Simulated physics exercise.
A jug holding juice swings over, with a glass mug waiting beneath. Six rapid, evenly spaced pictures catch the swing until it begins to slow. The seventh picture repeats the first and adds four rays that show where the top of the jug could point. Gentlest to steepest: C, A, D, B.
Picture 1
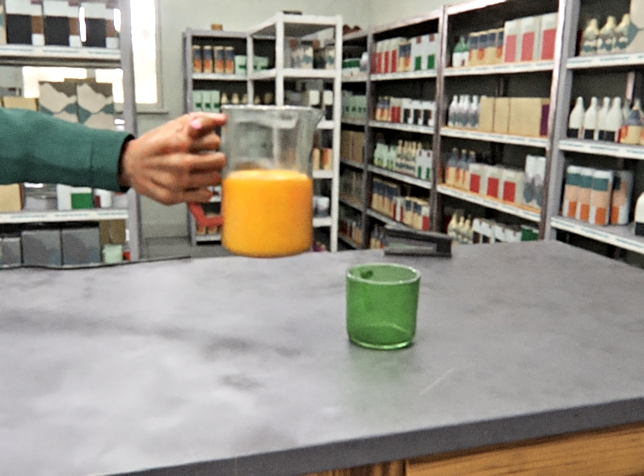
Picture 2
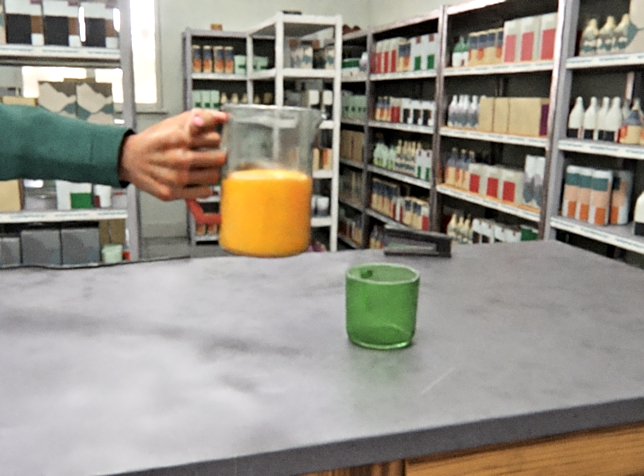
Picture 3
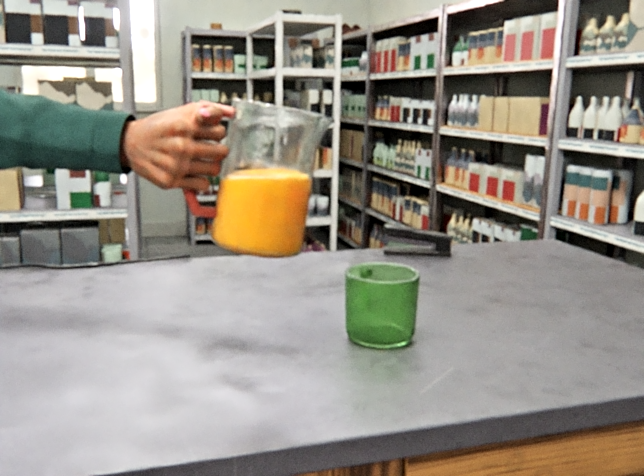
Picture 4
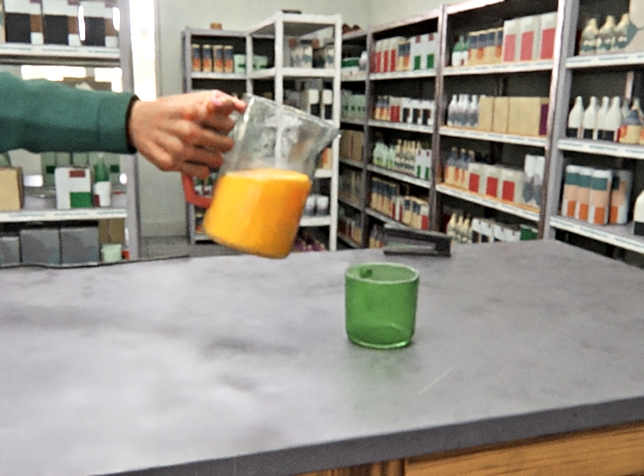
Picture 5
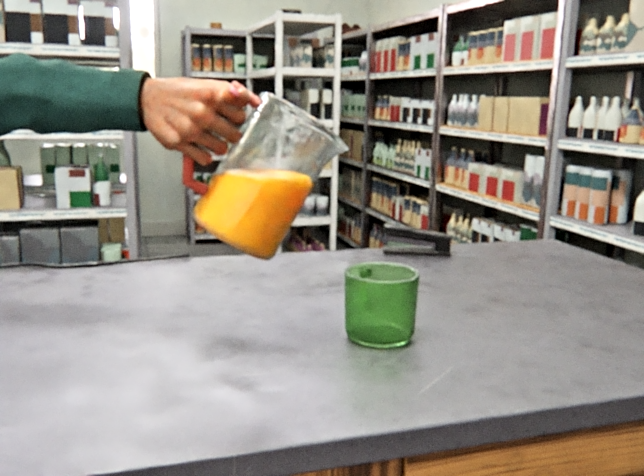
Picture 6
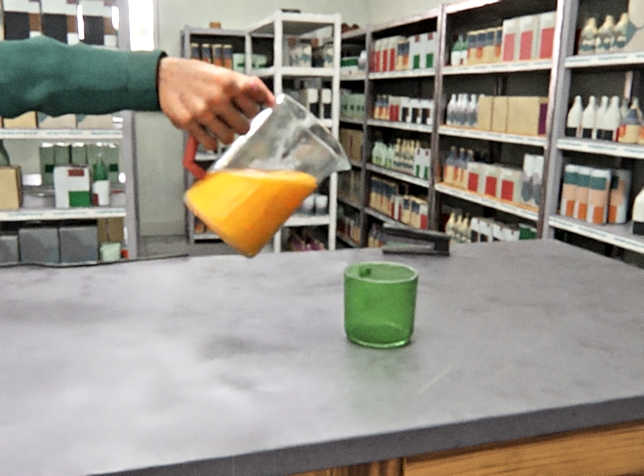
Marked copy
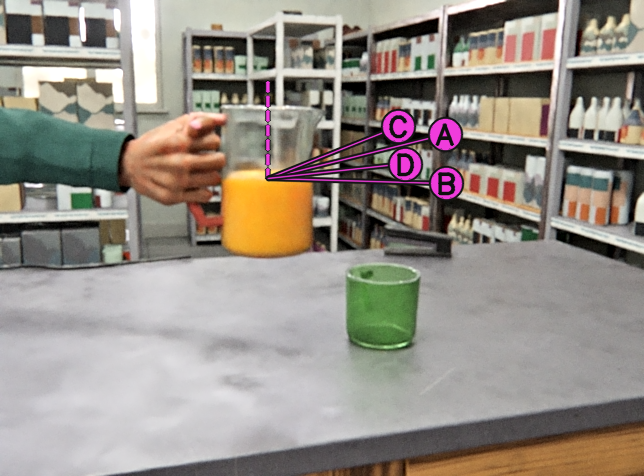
In a storeroom lined with metal shelves of bottles and boxes, a steady, slightly raised view looks across a grey countertop with a wooden edge below. A hand in a dark green sleeve reaches in from the left, holding a clear jug of orange juice by its red handle, above and left of an empty green glass mug. The hand steadily tilts the jug rightward from upright, the juice shifting inside, while the mug stays still.
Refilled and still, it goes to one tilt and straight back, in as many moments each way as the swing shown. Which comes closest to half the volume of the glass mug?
Use tilt A.
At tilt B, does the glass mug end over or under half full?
Over half.
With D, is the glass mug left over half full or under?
Over.
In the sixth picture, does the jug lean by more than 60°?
No.
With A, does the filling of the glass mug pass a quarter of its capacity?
Yes.
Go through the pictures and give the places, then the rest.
Upright, lip at (325, 111); rim of the glass mug round (383, 272); nothing has left yet, in the first picture.
Tipped about 2°, lip at (327, 113); nothing has left yet, in the second picture.
Tipped about 9°, lip at (333, 120); nothing has left yet, in the third picture.
Tipped about 19°, lip at (340, 132); nothing has left yet, in the fourth picture.
Tipped about 31°, lip at (347, 149); nothing has left yet, in the fifth picture.
Tipped about 43°, lip at (349, 167); nothing has left yet, in the sixth picture.
On the marked copy, A at (428, 138); B at (429, 183); C at (382, 132); D at (388, 165).
With A, the glass mug ends with about 51 % of what it can hold.
With B, the glass mug ends with about 93 % of what it can hold; 7 % of the juice is spilt.
With C, the glass mug ends with about 29 % of what it can hold.
With D, the glass mug ends with about 70 % of what it can hold; 6 % of the juice is spilt.
